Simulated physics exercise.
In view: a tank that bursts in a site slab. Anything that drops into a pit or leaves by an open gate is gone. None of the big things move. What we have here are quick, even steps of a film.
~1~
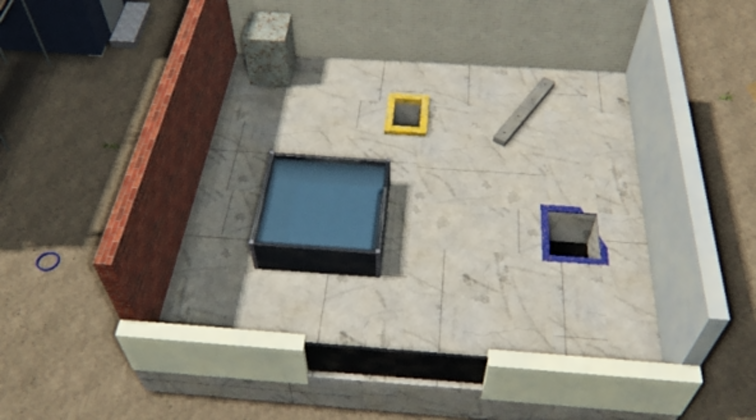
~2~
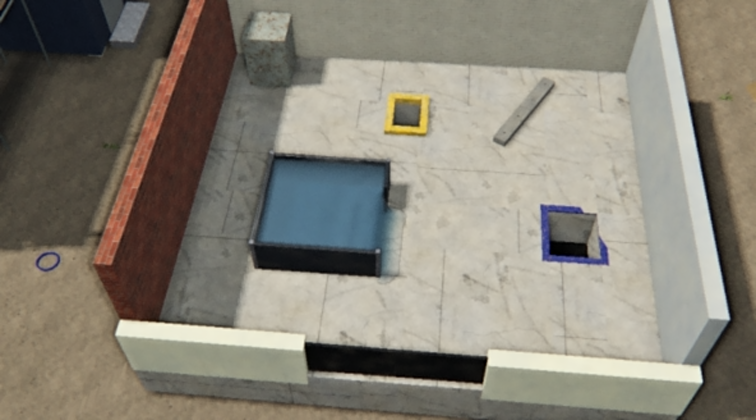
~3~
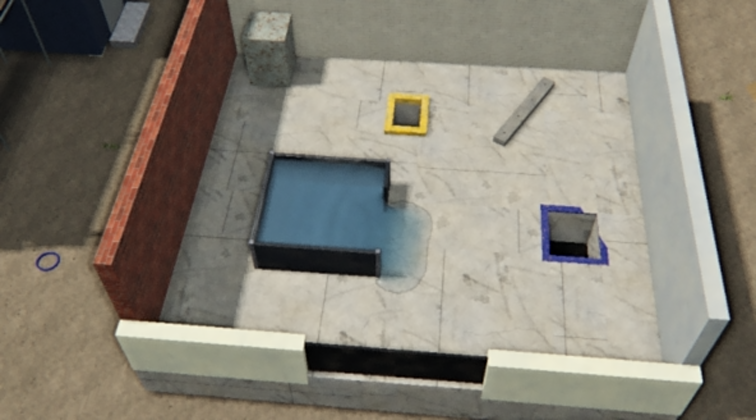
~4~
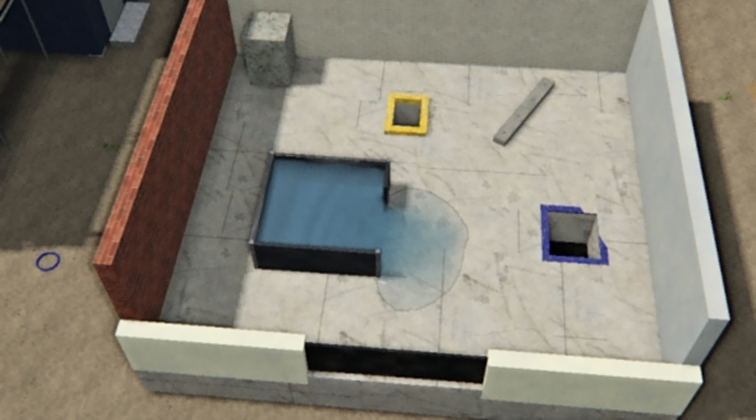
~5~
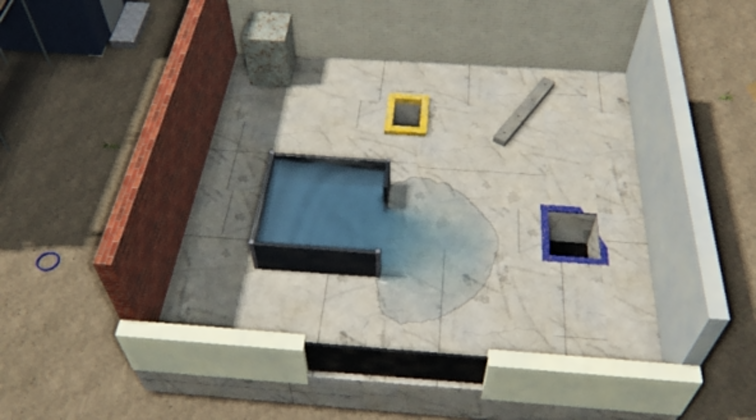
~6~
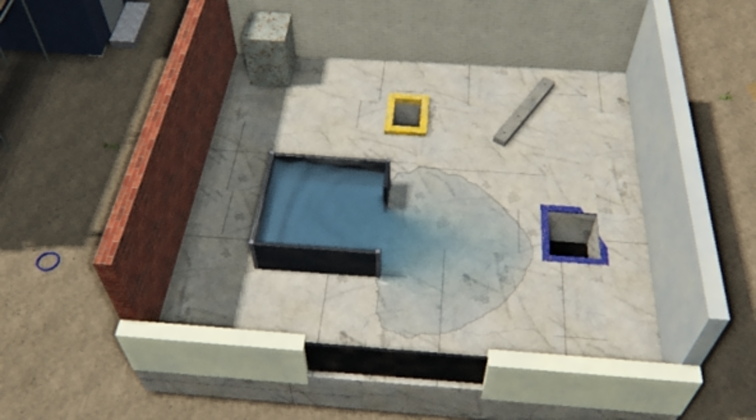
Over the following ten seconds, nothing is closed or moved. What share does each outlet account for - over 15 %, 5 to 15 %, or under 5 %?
The gate will get a thin slice beneath five per cent. The blue pit will get a big slice beyond fifteen per cent. The yellow pit will get a thin slice beneath five per cent.
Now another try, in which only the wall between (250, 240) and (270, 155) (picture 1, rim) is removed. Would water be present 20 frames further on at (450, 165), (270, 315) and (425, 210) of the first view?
As listed: Dry, flooded, free of water.
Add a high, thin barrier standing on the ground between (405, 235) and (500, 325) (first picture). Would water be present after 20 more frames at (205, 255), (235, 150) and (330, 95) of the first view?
First spared, second spared, third spared.
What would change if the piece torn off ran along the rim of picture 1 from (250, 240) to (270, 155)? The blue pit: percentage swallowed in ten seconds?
In percent, blue takes 8.
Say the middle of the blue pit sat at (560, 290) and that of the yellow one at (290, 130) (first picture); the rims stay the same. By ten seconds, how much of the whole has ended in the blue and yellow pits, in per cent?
Per cent, approx.: Blue 40, yellow 0.
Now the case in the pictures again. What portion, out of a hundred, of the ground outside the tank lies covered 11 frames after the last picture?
Close to 35 percent, by my reckoning.
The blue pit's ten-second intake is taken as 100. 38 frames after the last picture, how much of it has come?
Roughly 75 per cent.
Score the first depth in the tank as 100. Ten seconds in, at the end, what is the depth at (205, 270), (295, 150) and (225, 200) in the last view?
Taking the places in turn, I get roughly 2, 0 and 0 percent.
A moment on, water covers 25 % of the floor; the gate 0 %, the blue pit 2 %, the yellow pit 0 %.
Next, water covers 35 % of the floor; the gate 0 %, the blue pit 7 %, the yellow pit 0 %.
Then, water covers 40 % of the floor; the gate 0 %, the blue pit 12 %, the yellow pit 0 %.
Later, water covers 45 % of the floor; the gate 0 %, the blue pit 25 %, the yellow pit 0 %.
In the end, water covers 70 % of the floor; the gate 0 %, the blue pit 34 %, the yellow pit 0 %.
